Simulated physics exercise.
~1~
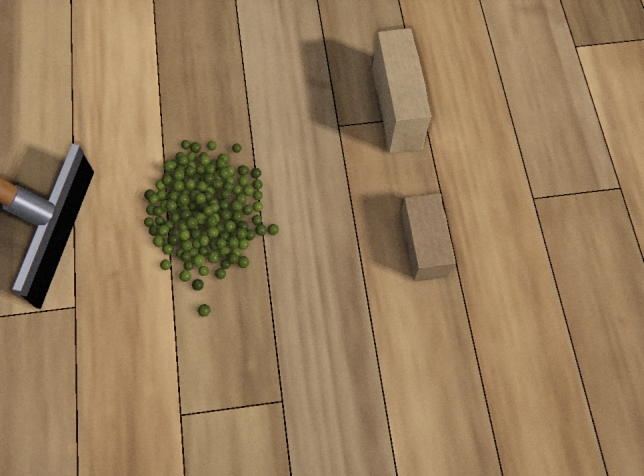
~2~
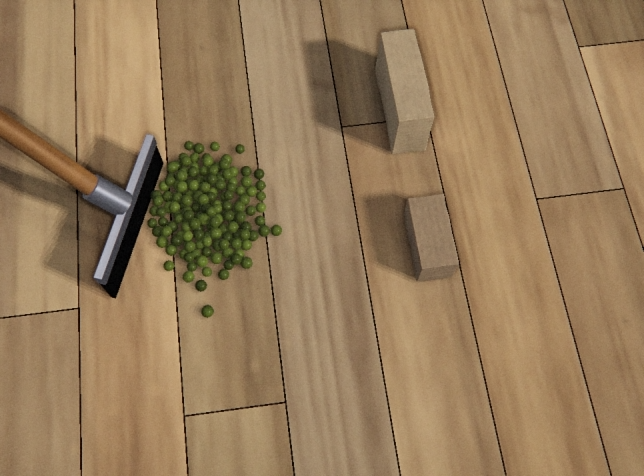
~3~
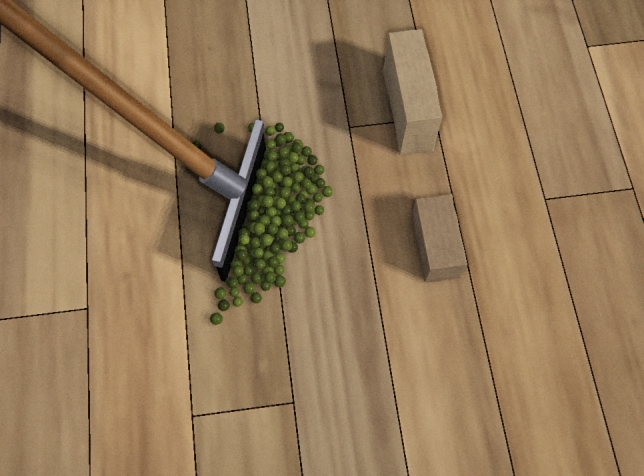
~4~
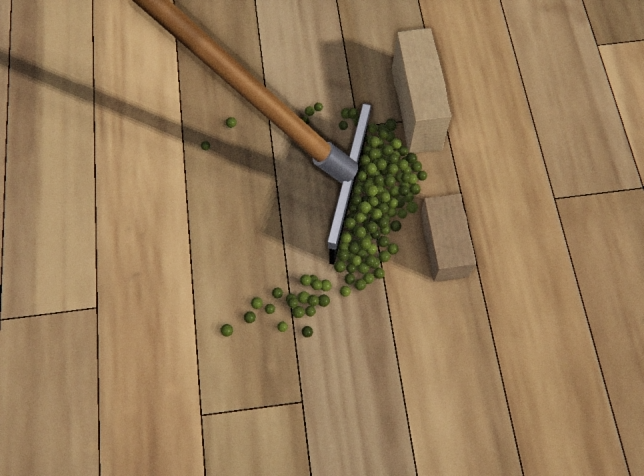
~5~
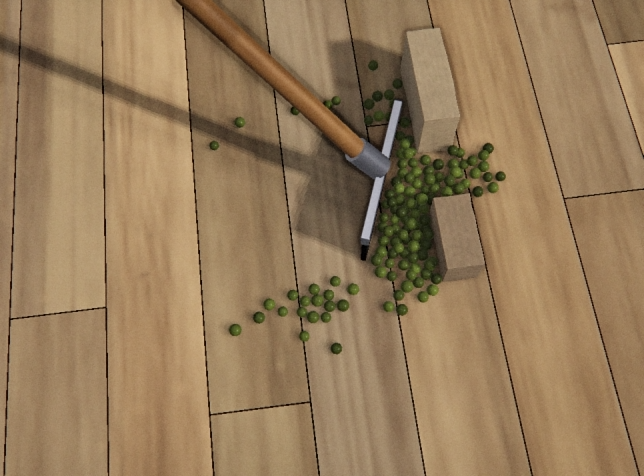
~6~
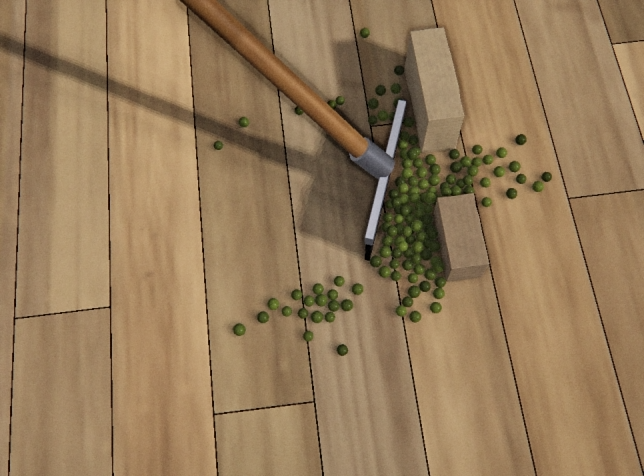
A squeegee on a wooden handle pushed a pile of small green olives rightward across a wooden floor toward two blocks, leaving some behind, then stopped with many bunched against the blocks while others spilled through the gap and around the nearer one.
